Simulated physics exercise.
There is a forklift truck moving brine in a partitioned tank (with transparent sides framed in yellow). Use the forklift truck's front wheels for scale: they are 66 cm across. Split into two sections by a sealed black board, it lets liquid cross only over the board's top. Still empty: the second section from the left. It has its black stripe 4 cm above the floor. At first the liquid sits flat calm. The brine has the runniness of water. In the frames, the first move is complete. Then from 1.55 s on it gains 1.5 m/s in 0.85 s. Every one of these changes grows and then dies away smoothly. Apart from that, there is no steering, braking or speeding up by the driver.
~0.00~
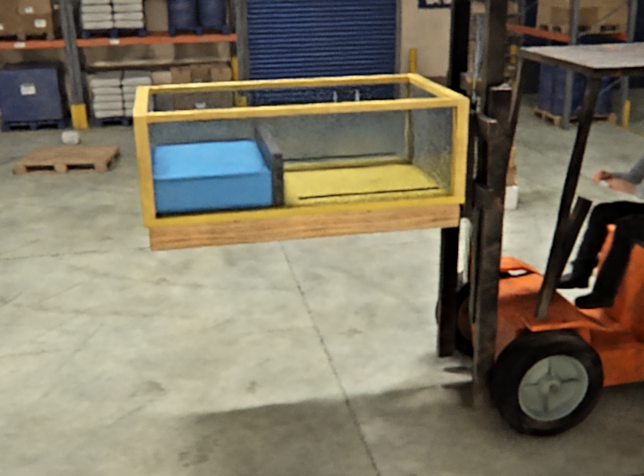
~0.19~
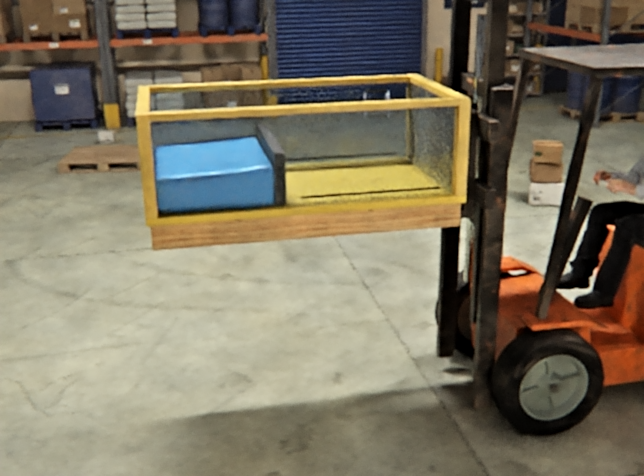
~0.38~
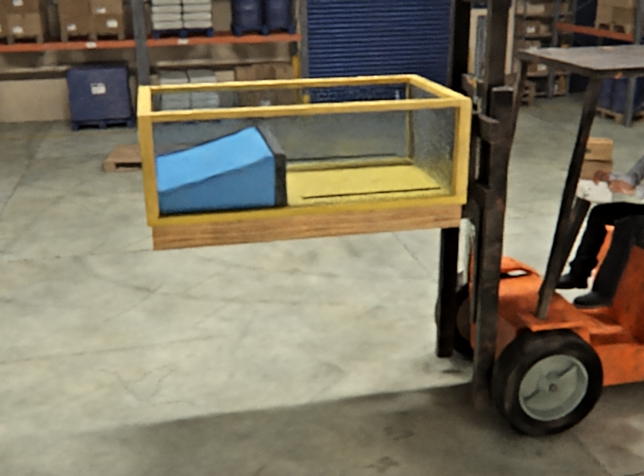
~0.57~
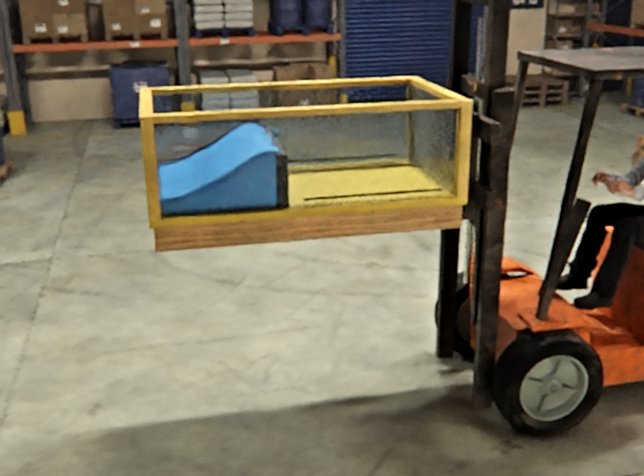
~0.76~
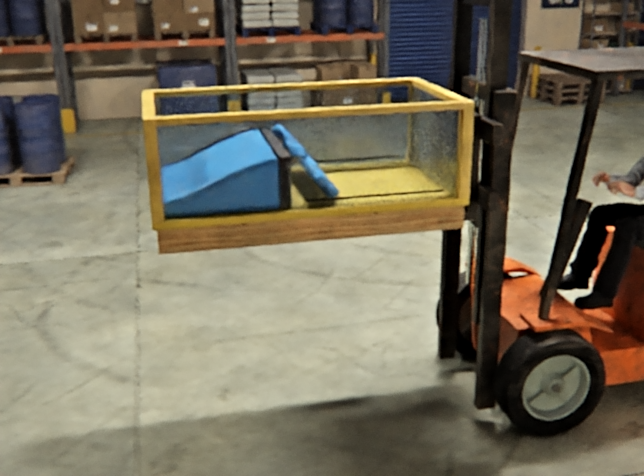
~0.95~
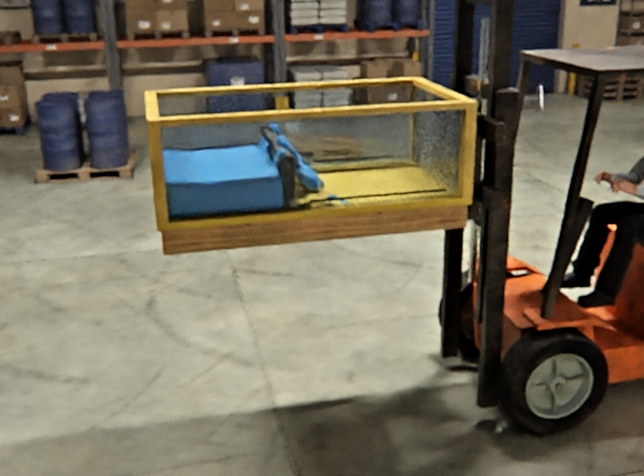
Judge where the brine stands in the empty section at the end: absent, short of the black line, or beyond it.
Short of the black line.
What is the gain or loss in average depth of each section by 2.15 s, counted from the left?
1 cm down, 1 cm up.
By 1.45 s the sections hold 19, 1 cm, left to right.
By 2.15 s the sections hold 19, 1 cm, left to right.
By 2.95 s the sections hold 19, 1 cm, left to right.
By 5.39 s the sections hold 19, 1 cm, left to right.
